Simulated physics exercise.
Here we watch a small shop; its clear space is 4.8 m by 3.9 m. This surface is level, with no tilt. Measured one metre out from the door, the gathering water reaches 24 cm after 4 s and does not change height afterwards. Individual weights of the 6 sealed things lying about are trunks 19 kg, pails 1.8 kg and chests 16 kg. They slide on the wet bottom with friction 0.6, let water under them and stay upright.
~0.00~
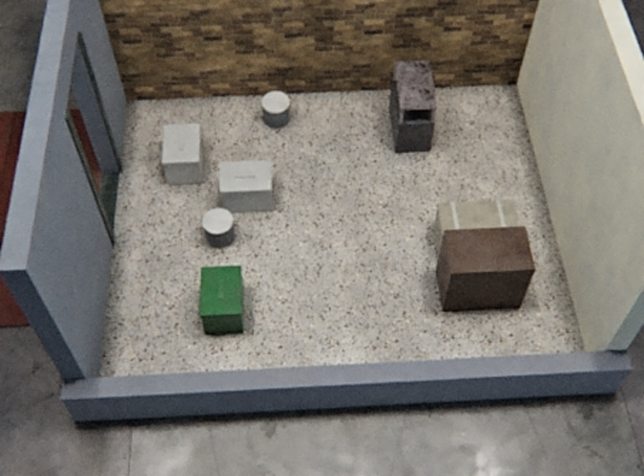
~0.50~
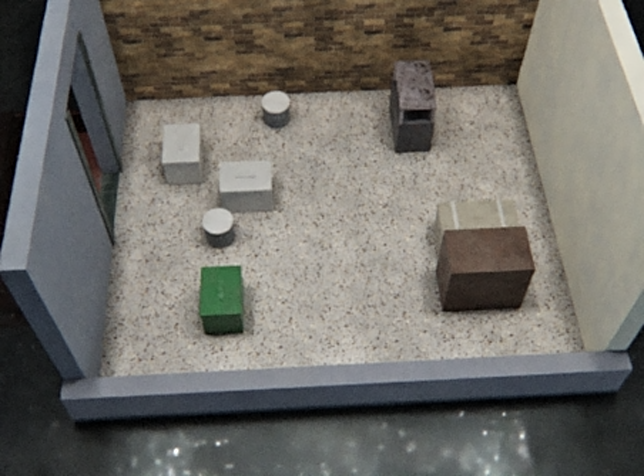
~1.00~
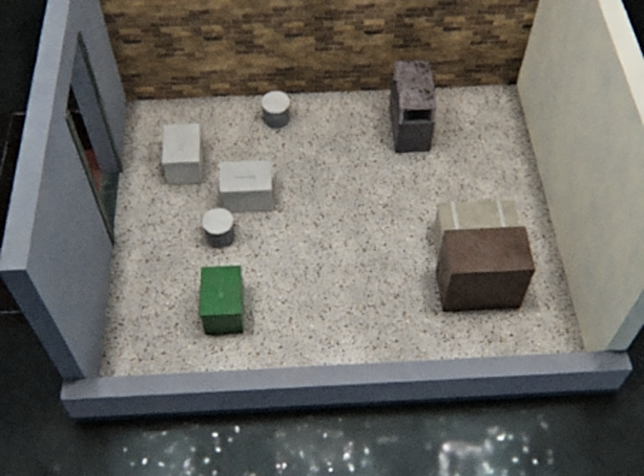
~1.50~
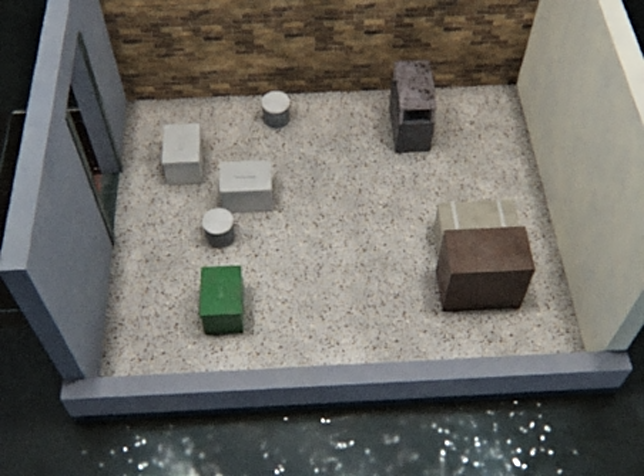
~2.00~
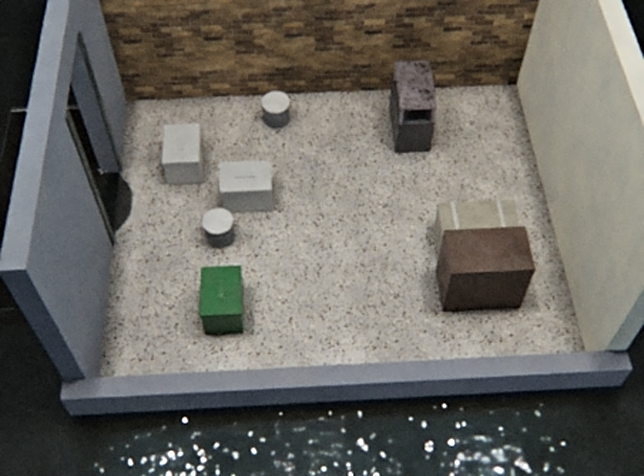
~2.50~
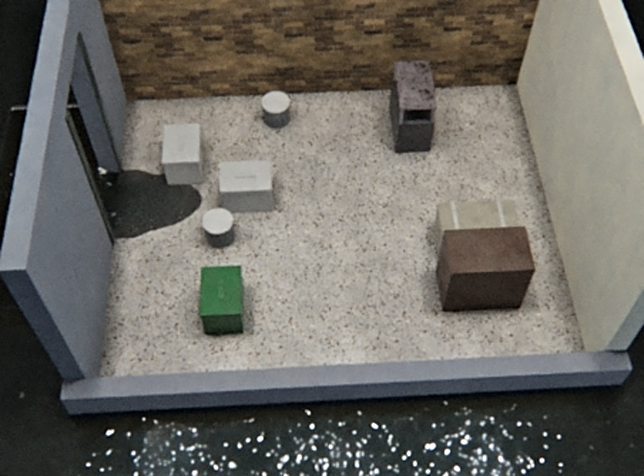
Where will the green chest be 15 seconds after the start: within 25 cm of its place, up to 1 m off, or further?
It's going to remain roughly in place.
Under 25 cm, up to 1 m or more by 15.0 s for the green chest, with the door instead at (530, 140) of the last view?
I'd expect the green chest to shift slightly.
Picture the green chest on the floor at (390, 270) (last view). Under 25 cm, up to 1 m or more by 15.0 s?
Outcome - it ends up well away.
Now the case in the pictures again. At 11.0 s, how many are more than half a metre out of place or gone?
4 in all.
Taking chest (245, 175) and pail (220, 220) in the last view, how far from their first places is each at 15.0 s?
The first is 250 cm from its start, the second 250 cm.
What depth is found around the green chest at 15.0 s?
I'd put it at about 6 cm.
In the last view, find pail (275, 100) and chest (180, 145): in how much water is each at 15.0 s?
First about 16 cm, second about 14 cm.
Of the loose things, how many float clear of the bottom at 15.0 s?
The number is 5.
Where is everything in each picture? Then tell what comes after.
The green chest at (221, 290), on the bottom; water covers 0.0 m2; 0 of 6 have shifted, in the first frame.
The green chest at (221, 290) rests on the ground; water covers 0.0 m2; 0 of 6 have shifted, in the second frame.
The green chest at (221, 290), on the bottom; water covers 0.0 m2; 0 of 6 have shifted, in the third frame.
The green chest at (221, 290) rests on the ground; 0.0 m2 under water; 0 of 6 have shifted, in the fourth frame.
The green chest at (221, 290) rests on the ground; 0.1 m2 under water; 0 of 6 have shifted, in the fifth frame.
The green chest at (221, 290) rests on the ground; 0.6 m2 under water; 0 of 6 have shifted, in the sixth frame.
After 3.5 s the green chest is near (221, 290), 0.0 m from its start, aground; 0 afloat.
After 6.8 s the green chest is near (221, 290), 0.0 m from its start, aground; 2 afloat.
After 11.0 s the green chest is near (221, 290), 0.0 m from its start, aground; 5 afloat.
After 15.0 s the green chest is near (221, 290), 0.0 m from its start, aground; 5 afloat.
